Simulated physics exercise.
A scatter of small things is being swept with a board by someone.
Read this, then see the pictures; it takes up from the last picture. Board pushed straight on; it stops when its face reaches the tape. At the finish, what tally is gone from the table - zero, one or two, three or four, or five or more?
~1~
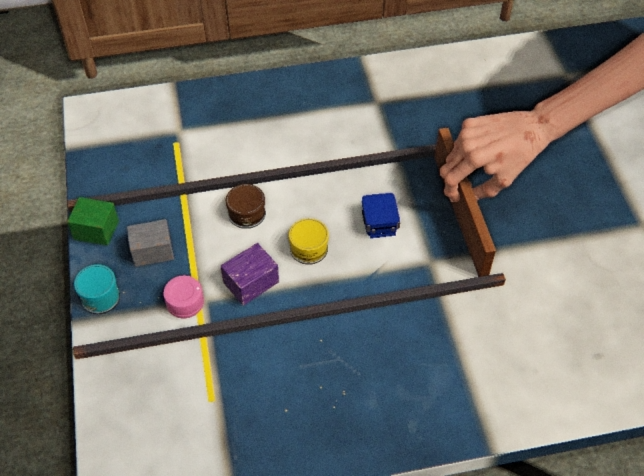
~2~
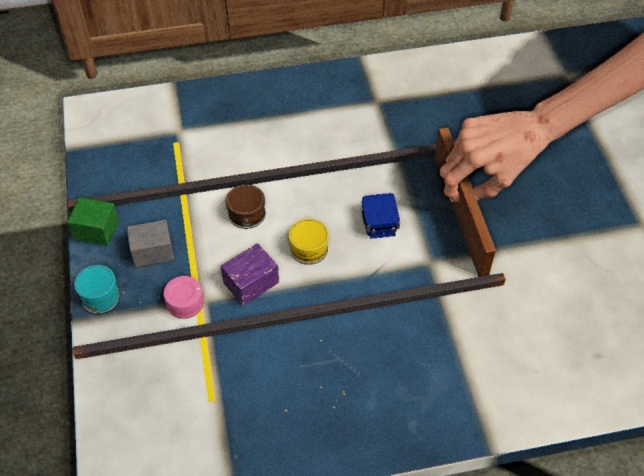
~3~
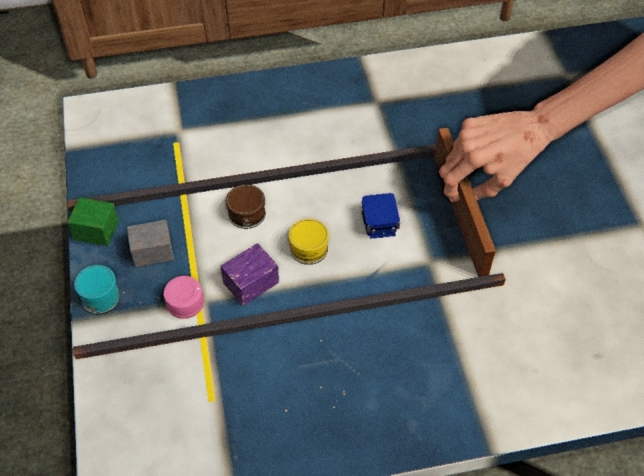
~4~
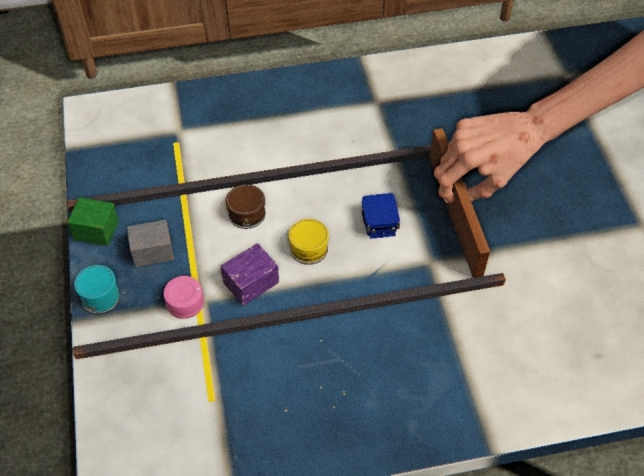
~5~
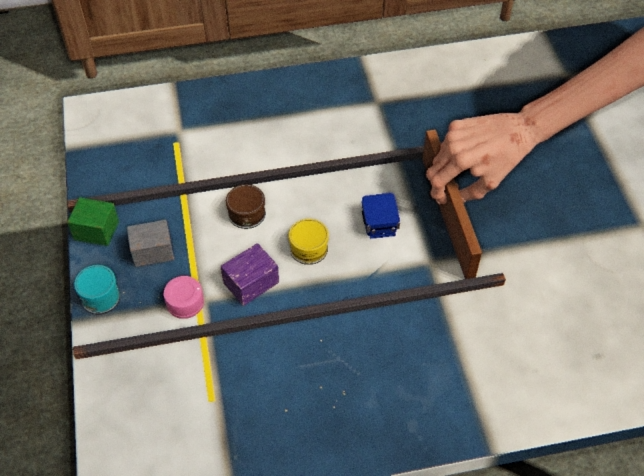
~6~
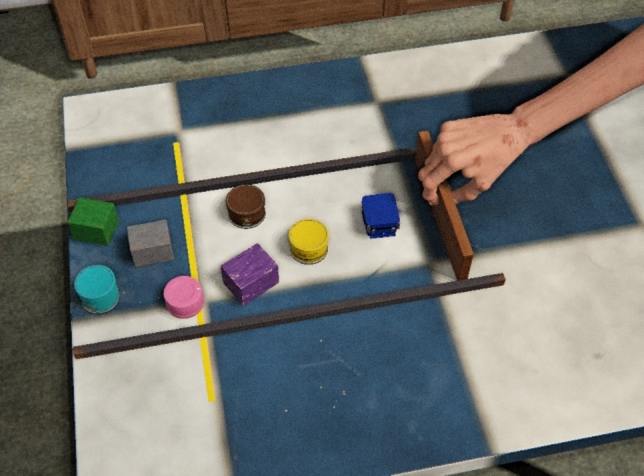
The tally gone is zero.
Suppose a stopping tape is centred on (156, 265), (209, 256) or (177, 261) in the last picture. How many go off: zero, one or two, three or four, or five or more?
In order of the three spots, it's none, then none, then zero.
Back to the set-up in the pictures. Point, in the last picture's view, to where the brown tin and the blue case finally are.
Same order as the question: First (167, 219), second (174, 250).
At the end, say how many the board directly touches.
3 of them.
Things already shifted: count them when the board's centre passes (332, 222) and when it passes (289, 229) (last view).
The counts are 2 and 3.
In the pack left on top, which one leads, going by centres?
That would be the green block, the foremost.
Soon after, none off yet; green block at rest near (94, 222); turquoise tin at rest near (98, 290); grey block at rest near (150, 243).
In the end, the number that fall off is zero.
